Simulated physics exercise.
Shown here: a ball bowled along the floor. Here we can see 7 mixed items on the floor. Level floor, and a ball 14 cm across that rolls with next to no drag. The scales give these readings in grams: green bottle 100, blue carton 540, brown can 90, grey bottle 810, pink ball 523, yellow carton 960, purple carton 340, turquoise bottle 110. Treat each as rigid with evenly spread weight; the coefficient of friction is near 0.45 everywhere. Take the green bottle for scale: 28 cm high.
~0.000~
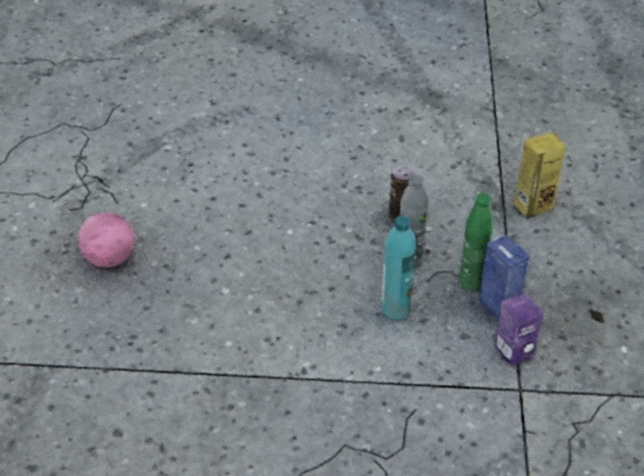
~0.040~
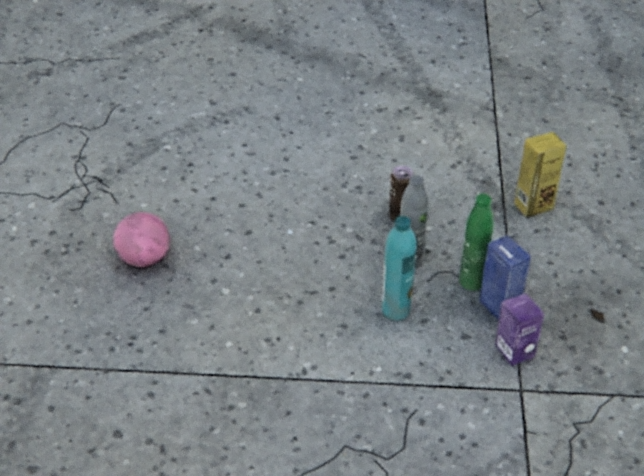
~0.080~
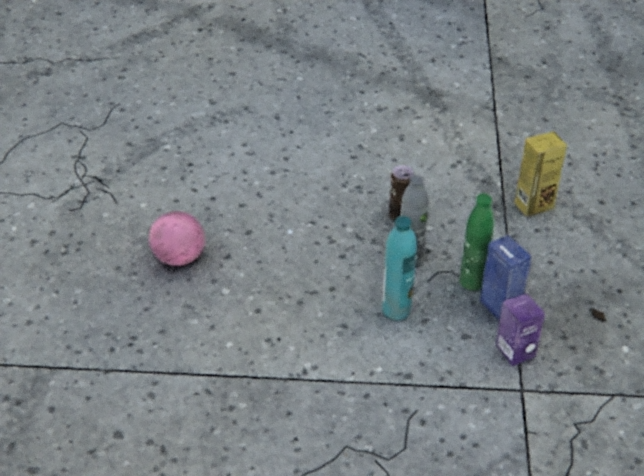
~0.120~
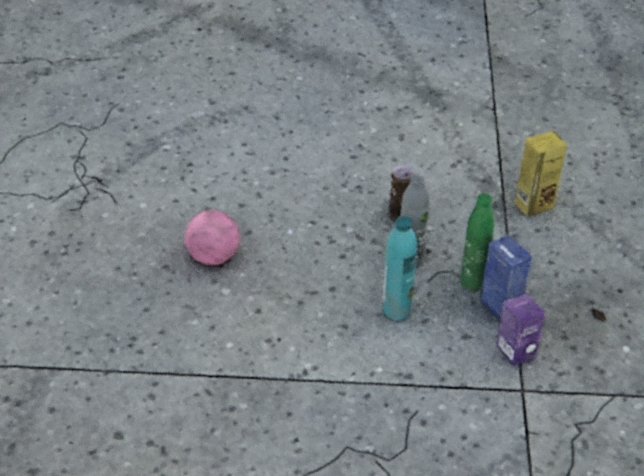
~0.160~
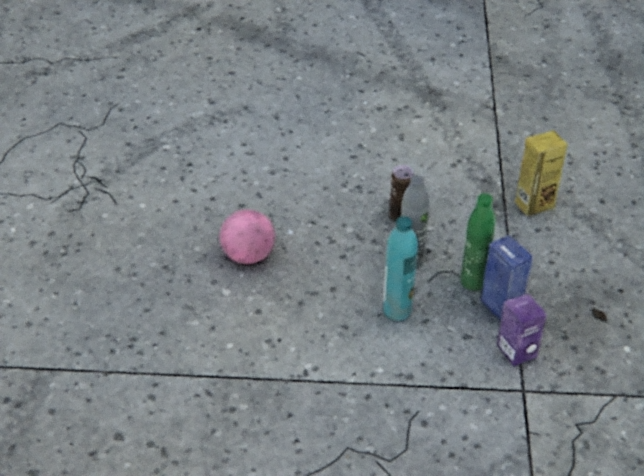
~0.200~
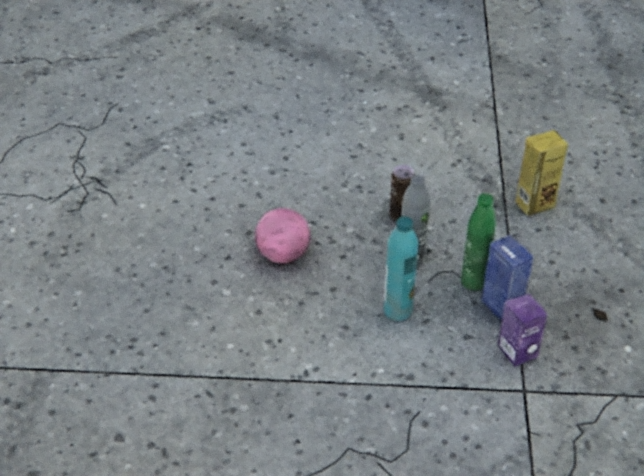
On a cracked, speckled grey floor, a pink ball rolling rightward from the left across open space beside seven standing bottles, cartons and a can.
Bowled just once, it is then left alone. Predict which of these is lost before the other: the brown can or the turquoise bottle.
Before the other: The former one named.
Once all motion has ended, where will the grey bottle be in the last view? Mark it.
Around (496, 245).
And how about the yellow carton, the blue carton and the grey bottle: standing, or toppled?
The yellow carton keeps standing; the blue carton keeps standing; the grey bottle topples.
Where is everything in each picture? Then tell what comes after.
The first frame shows ball 0 cm along; pink ball (106, 240); brown can (401, 195); turquoise bottle (399, 267).
The second frame shows ball 9 cm along; pink ball (142, 239); grey bottle (413, 221).
The third frame shows ball 18 cm along; pink ball (177, 239); purple carton (520, 330).
The fourth frame shows ball 27 cm along; pink ball (212, 238); blue carton (505, 279).
The fifth frame shows ball 36 cm along; pink ball (248, 237); yellow carton (541, 174).
The sixth frame shows ball 44 cm along; pink ball (283, 236); brown can (402, 195); turquoise bottle (401, 268).
Around 0.70 s, ball 95 cm along; pink ball near (469, 196); brown can at 67° to upright near (425, 173); grey bottle at 62° to upright; green bottle at 7° to upright.
Around 1.40 s, ball 106 cm along; pink ball near (488, 156); brown can on its side near (449, 177); grey bottle on its side; green bottle on its side.
Finally (4.0 s), on their side or leaning hard on the floor, green bottle, brown can and grey bottle; the other 4 still in place (within 8 cm). Final places as that camera would see them, brown can near (451, 177), turquoise bottle near (401, 269). Brown can went at 0.60 s; turquoise bottle was never lost.
